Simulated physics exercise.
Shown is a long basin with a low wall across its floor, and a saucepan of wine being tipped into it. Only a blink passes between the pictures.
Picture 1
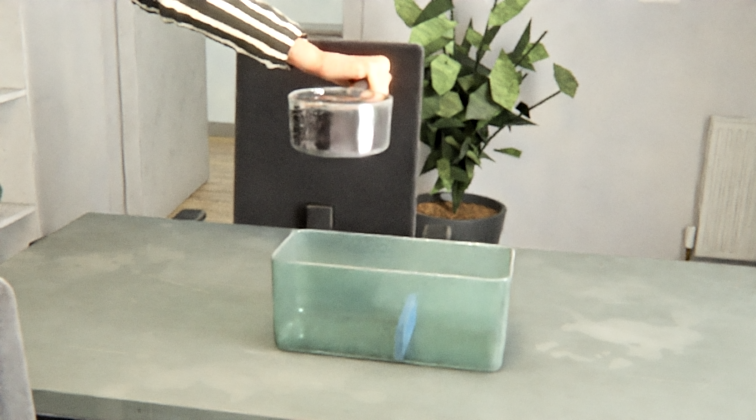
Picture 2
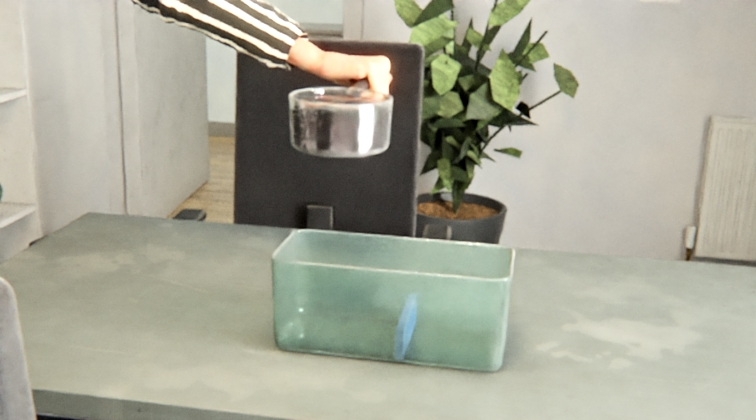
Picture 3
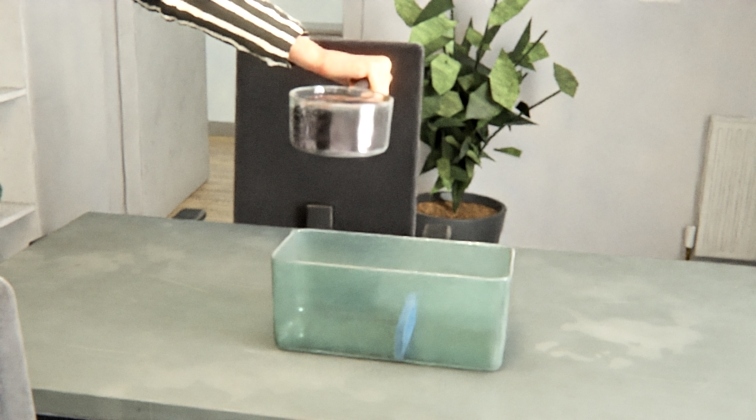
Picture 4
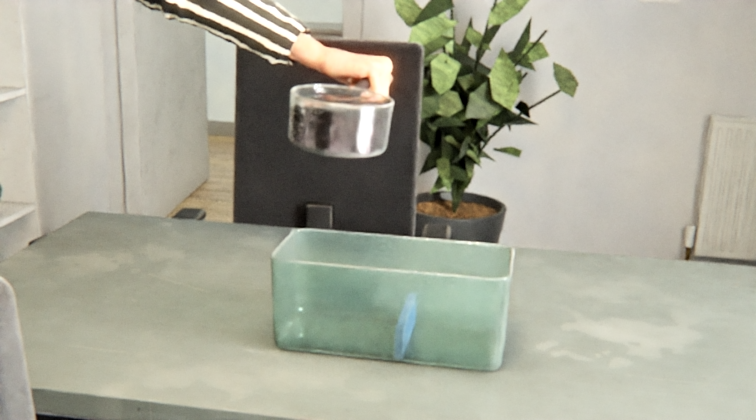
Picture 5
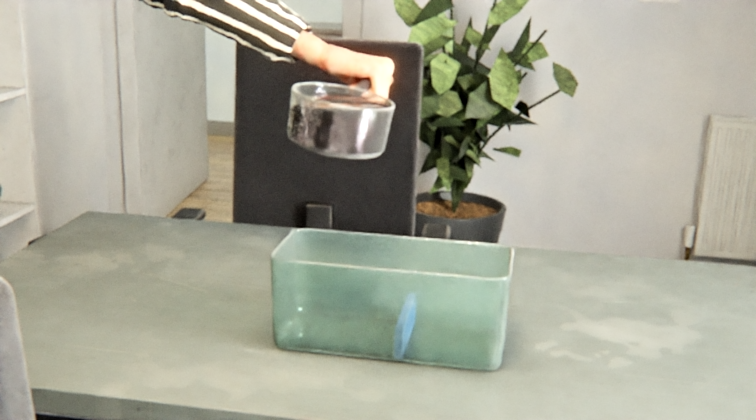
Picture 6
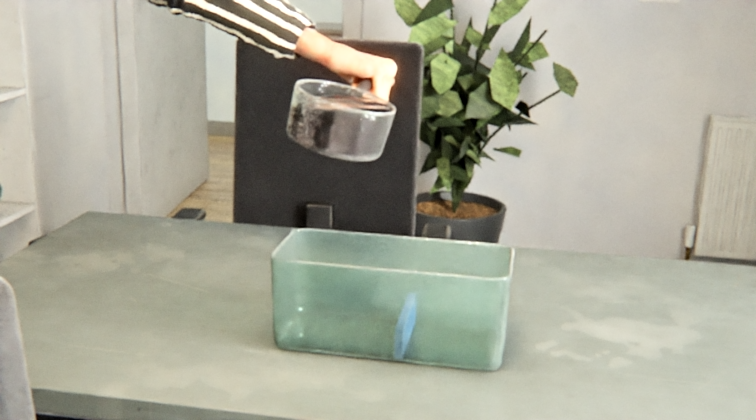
A hand in a black-and-white striped sleeve holds a clear, round pan of dark liquid above a long, pale green, see-through basin with a blue upright piece inside. The basin sits on a grey-green table, seen from slightly above by a still camera, with a black chair, leafy potted plant and pale walls behind. The pan stays nearly level, then the hand tilts it slightly, lowering its right side.
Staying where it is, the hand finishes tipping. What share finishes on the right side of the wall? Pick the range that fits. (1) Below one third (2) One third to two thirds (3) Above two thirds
The answer is 3.
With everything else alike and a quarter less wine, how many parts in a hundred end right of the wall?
Close to 75 per cent.
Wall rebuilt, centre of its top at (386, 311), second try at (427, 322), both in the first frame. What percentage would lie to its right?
About 95 per cent on the first try, and 60 per cent on the second.
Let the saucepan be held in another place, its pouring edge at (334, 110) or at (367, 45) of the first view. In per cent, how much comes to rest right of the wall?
15 % and 70 %.
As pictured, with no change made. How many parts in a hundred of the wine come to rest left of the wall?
Near 20 in a hundred.
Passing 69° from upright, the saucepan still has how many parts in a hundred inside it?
Roughly 40 %.
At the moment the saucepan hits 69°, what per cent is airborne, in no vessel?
It's close to 35 percent.
A moment on, the saucepan is tipped part way and 42 per cent is still to pour, 1 is left of the wall and 21 right of it.
Next, the saucepan is tipped right over and 4 per cent is still to pour, 8 is left of the wall and 79 right of it.
Then the saucepan is tipped right over and 0 per cent is still to pour, 19 is left of the wall and 81 right of it.
Later the saucepan is tipped right over and 0 per cent is still to pour, 19 is left of the wall and 81 right of it.
In the end 19 per cent lies left of the wall, 80 right of it and 1 outside.
